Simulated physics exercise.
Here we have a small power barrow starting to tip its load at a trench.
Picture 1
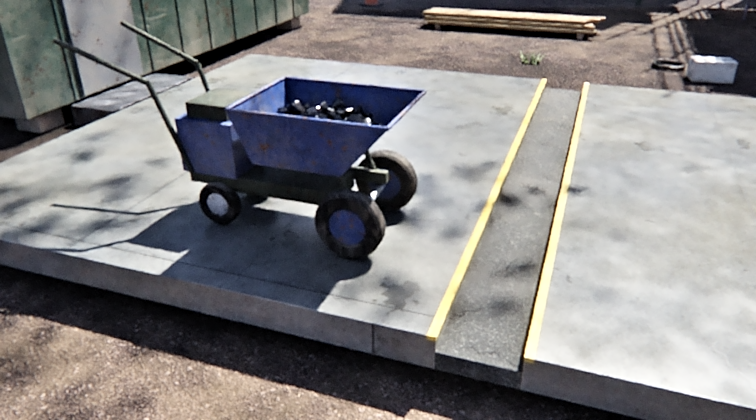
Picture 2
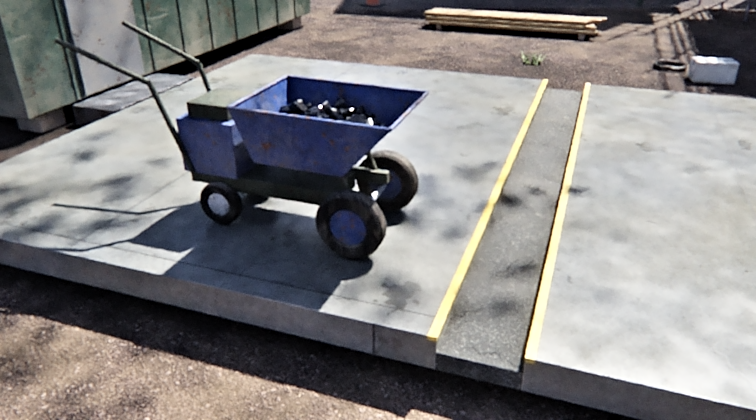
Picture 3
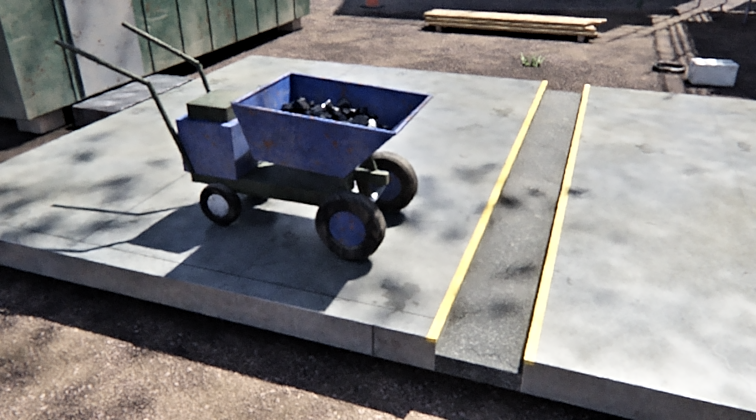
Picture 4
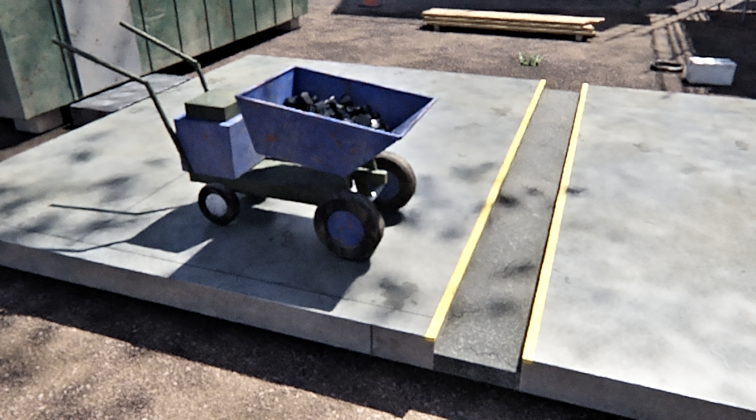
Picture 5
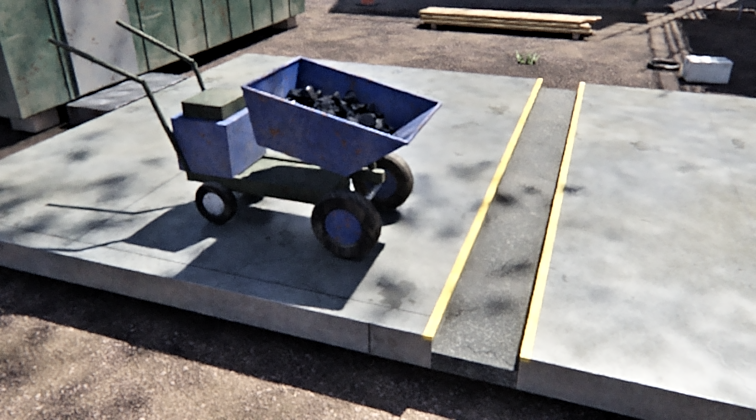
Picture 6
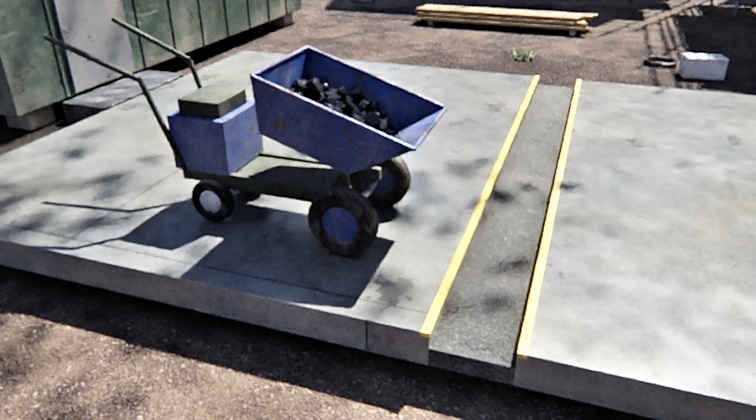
The clip shows a blue skip of black lumps on a four-wheeled barrow, standing on a grey slab left of a yellow-edged dark strip; the skip gradually tilts forward to the right while the wheels stay in place.
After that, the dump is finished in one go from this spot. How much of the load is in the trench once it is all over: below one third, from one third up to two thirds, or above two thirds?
Upwards of two thirds.
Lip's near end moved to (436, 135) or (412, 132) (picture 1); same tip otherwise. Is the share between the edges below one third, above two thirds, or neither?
Try one, between a third and two thirds; try two, beyond two thirds.
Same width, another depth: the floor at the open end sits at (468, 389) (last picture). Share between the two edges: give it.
I'd say roughly 100 in a hundred.
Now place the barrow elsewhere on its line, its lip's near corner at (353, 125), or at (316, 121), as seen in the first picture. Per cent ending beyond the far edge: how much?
Roughly 0 and 0 percent respectively.
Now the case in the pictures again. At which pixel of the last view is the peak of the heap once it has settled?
Top, approx.: (493, 235).
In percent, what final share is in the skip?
10 per cent or so.
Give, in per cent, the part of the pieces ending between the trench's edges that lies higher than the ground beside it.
35 per cent or thereabouts.
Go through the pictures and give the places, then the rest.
The first frame shows lip of the skip at (387, 129), level; top of the load at (324, 121), lumps of coal; first edge of the trench at (447, 300); far edge at (538, 318), the trench over half as wide as the skip, and shallow for its width.
The second frame shows lip of the skip at (390, 130), level; top of the load at (318, 113).
The third frame shows lip of the skip at (394, 134), tipped barely; top of the load at (310, 117).
The fourth frame shows lip of the skip at (400, 138), tipped a little; top of the load at (313, 113).
The fifth frame shows lip of the skip at (406, 143), tipped a little; top of the load at (307, 105).
The sixth frame shows lip of the skip at (414, 149), tipped clearly; top of the load at (307, 106); first edge of the trench at (441, 297); far edge at (531, 315).
Soon, skip tipped steeply; all in the skip.
A while on, skip tipped right over; about two thirds in the skip; about a third in or heaped over the trench; a stray few falling.
Towards the end, skip tipped right over; a small part in the skip; a stray few short of the trench; most in or heaped over the trench; a stray few beyond it.
Finally, skip tipped right over; a small part in the skip; a stray few short of the trench; most in or heaped over the trench; a stray few beyond it.
